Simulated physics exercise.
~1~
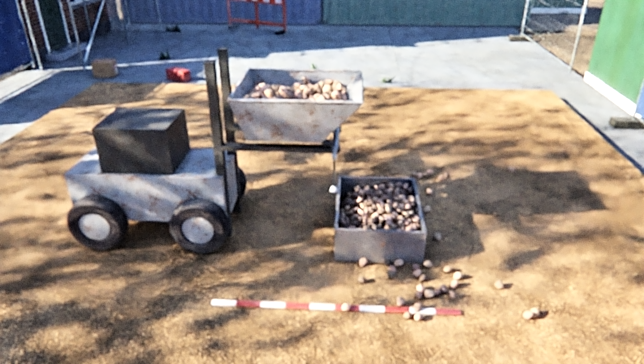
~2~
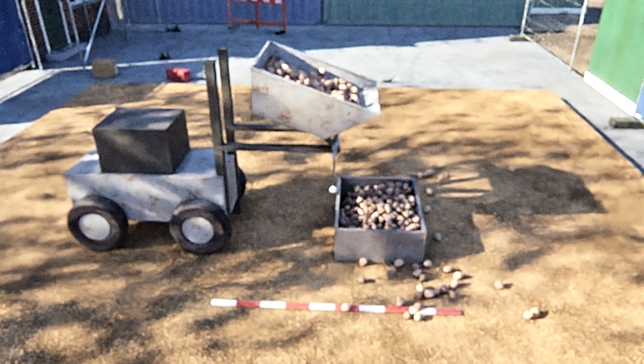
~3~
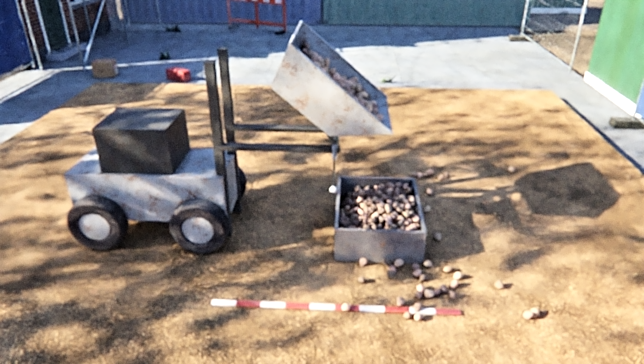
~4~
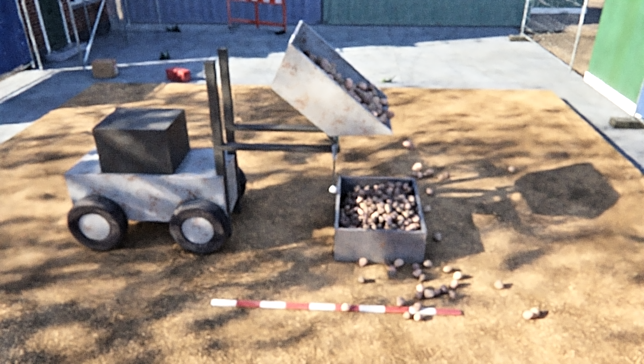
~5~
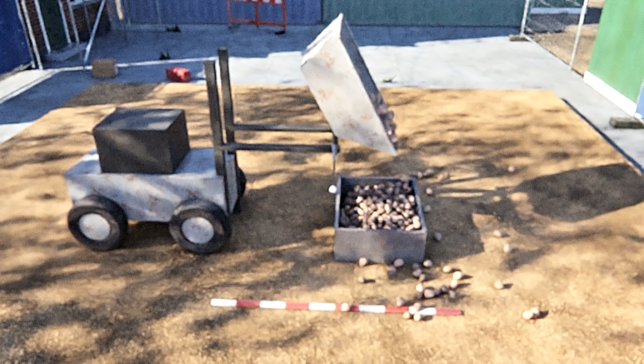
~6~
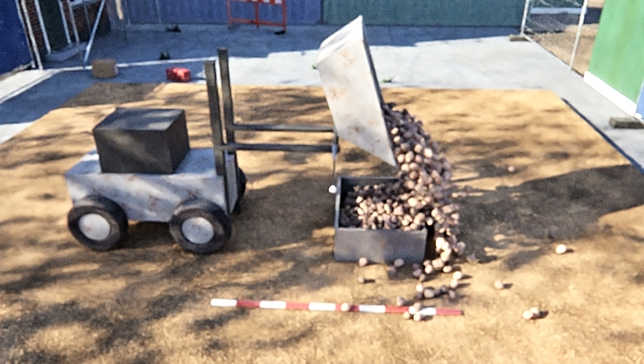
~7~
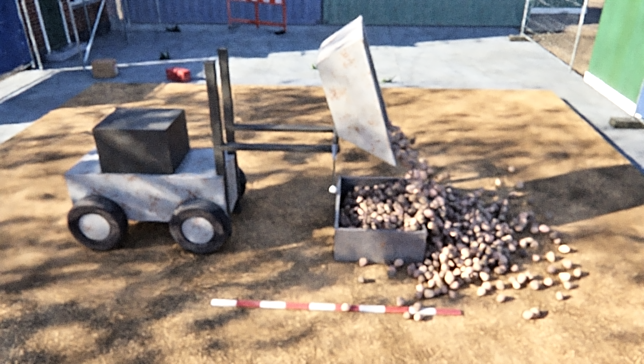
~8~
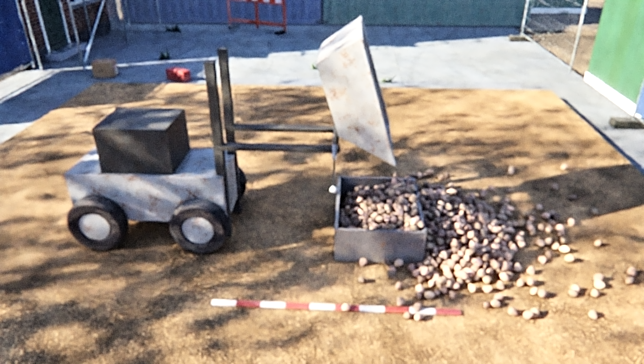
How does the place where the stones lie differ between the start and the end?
At the start, the stones were split between the raised skip and the bin, with a few on the ground. By the end the skip was empty, and they lay lower and farther right, in the bin and in a wide heap spread beside it.
